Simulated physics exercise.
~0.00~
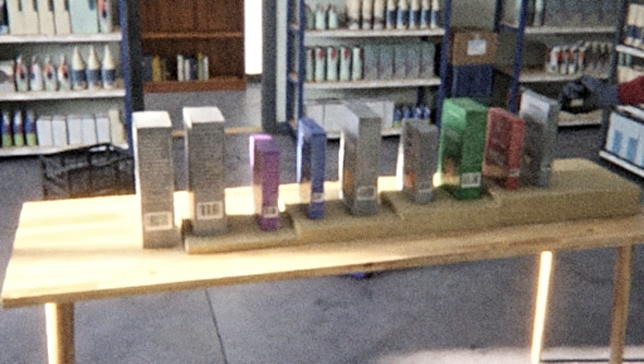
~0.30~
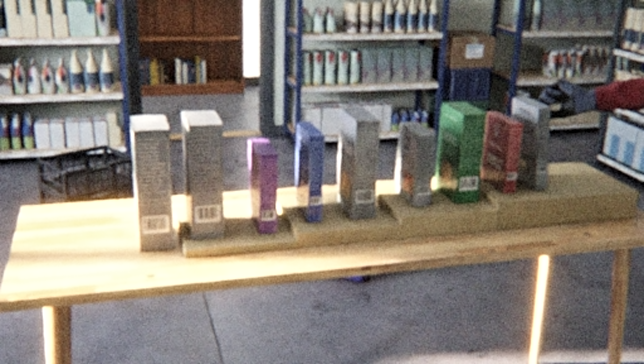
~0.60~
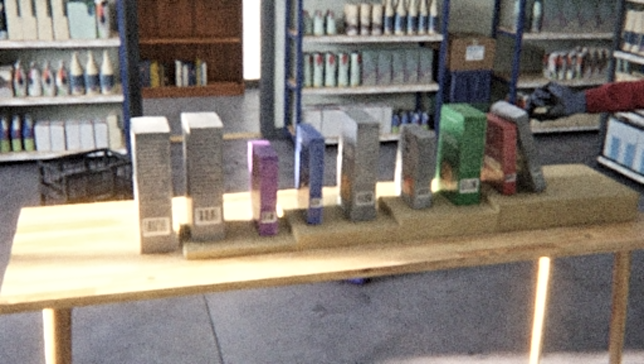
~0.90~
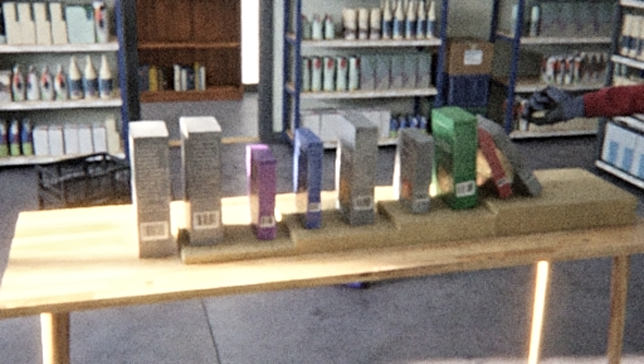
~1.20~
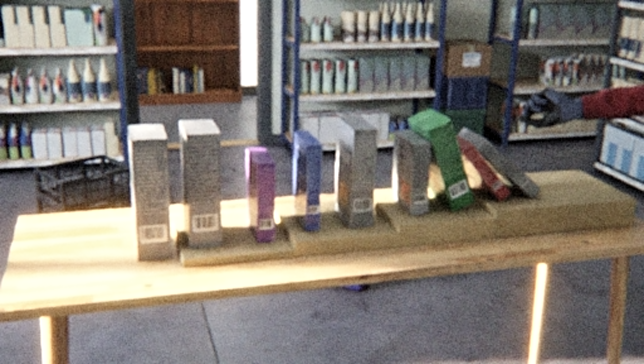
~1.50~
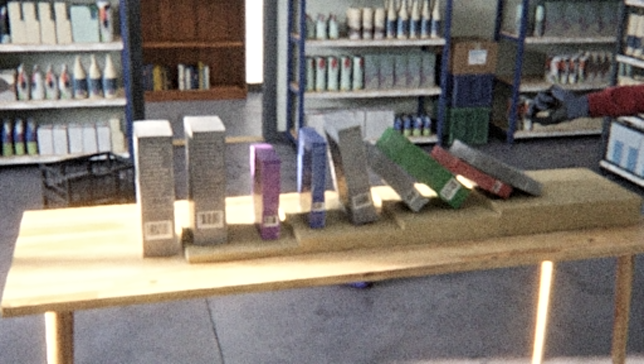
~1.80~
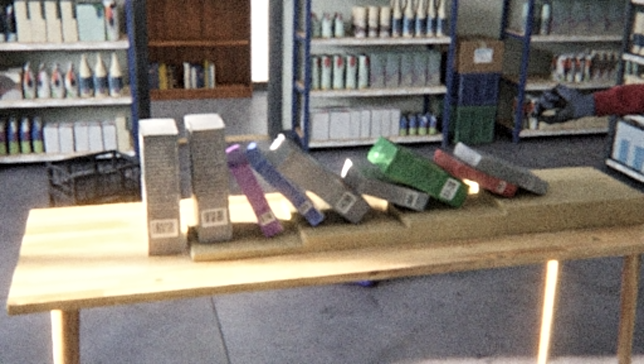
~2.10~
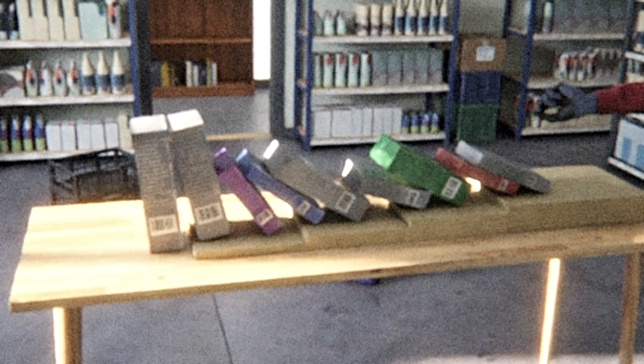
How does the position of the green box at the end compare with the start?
At the start the green box stands upright on the steps, and by the end it has toppled to the left and lies on its side.
On a wooden table, a hand tips the rightmost box and seven topple leftward, two leaning.
